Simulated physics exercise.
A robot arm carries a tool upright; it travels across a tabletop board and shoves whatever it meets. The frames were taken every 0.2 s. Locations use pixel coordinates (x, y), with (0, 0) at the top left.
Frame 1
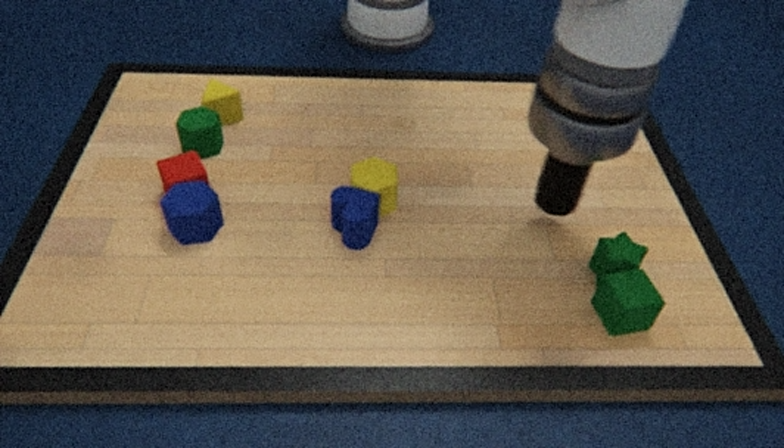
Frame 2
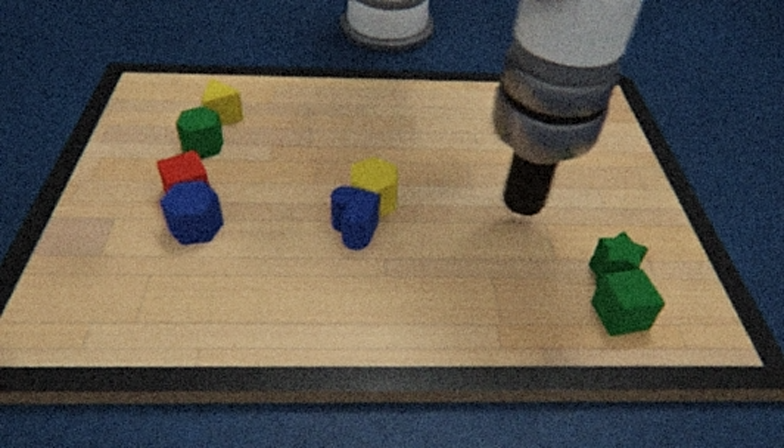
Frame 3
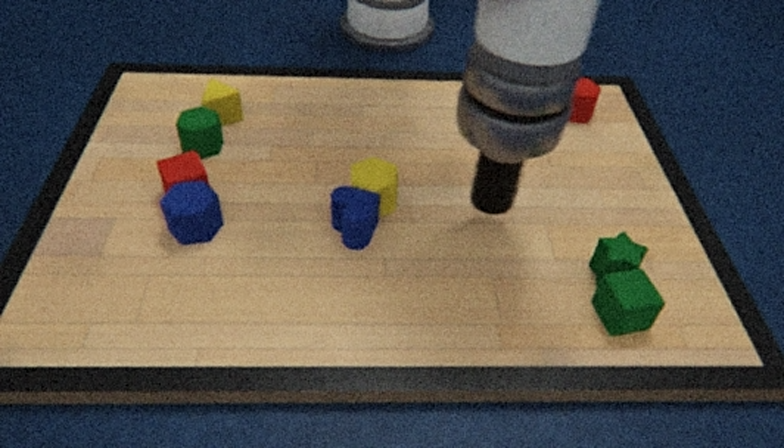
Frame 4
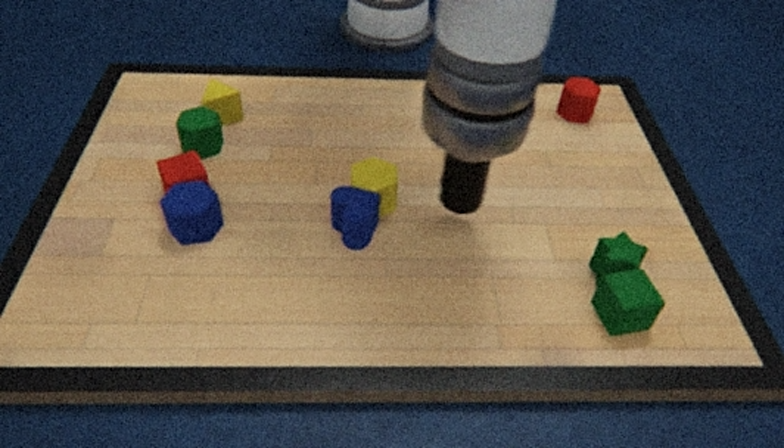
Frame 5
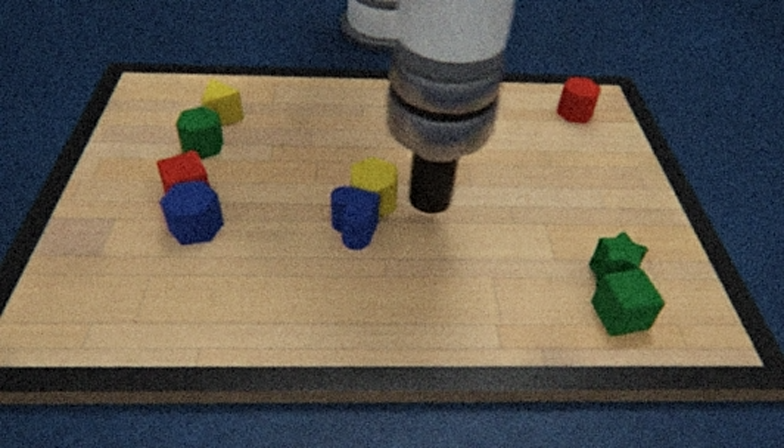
A grey and white robotic arm with a dark cylindrical tip hangs over a pale wooden board with a black rim on a blue surface, seen from above at an angle. Yellow, green, red and blue blocks sit at left, a yellow and a blue one near the centre, and two green ones at lower right. The arm glides steadily left towards the central pair, uncovering a red block at upper right, while the blocks and camera stay still.
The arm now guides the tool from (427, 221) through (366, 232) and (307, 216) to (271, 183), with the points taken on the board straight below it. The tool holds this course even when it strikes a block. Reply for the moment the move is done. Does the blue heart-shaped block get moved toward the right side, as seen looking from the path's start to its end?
Final answer: No.
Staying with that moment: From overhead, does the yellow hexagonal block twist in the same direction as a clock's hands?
I believe so.
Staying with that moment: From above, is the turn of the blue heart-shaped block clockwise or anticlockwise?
It twists against the clock when seen from above.
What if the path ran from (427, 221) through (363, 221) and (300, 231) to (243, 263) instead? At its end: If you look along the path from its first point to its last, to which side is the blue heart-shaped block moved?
It's set to shift left.
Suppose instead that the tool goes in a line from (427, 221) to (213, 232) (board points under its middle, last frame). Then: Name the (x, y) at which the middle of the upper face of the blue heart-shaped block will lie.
It should be at about (190, 234).
The first path, step by step. One third of the way, tool (366, 210); blue heart-shaped block (323, 203), turned 15° anticlockwise; yellow hexagonal block (367, 171), turned 20° clockwise.
Two thirds of the way, tool (305, 194); blue heart-shaped block (265, 200), turned 50° anticlockwise; yellow hexagonal block (367, 171), turned 20° clockwise.
At the end, tool (268, 161); red square block unmoved; blue heart-shaped block (262, 200), turned 60° anticlockwise; yellow hexagonal block (367, 171), turned 20° clockwise.
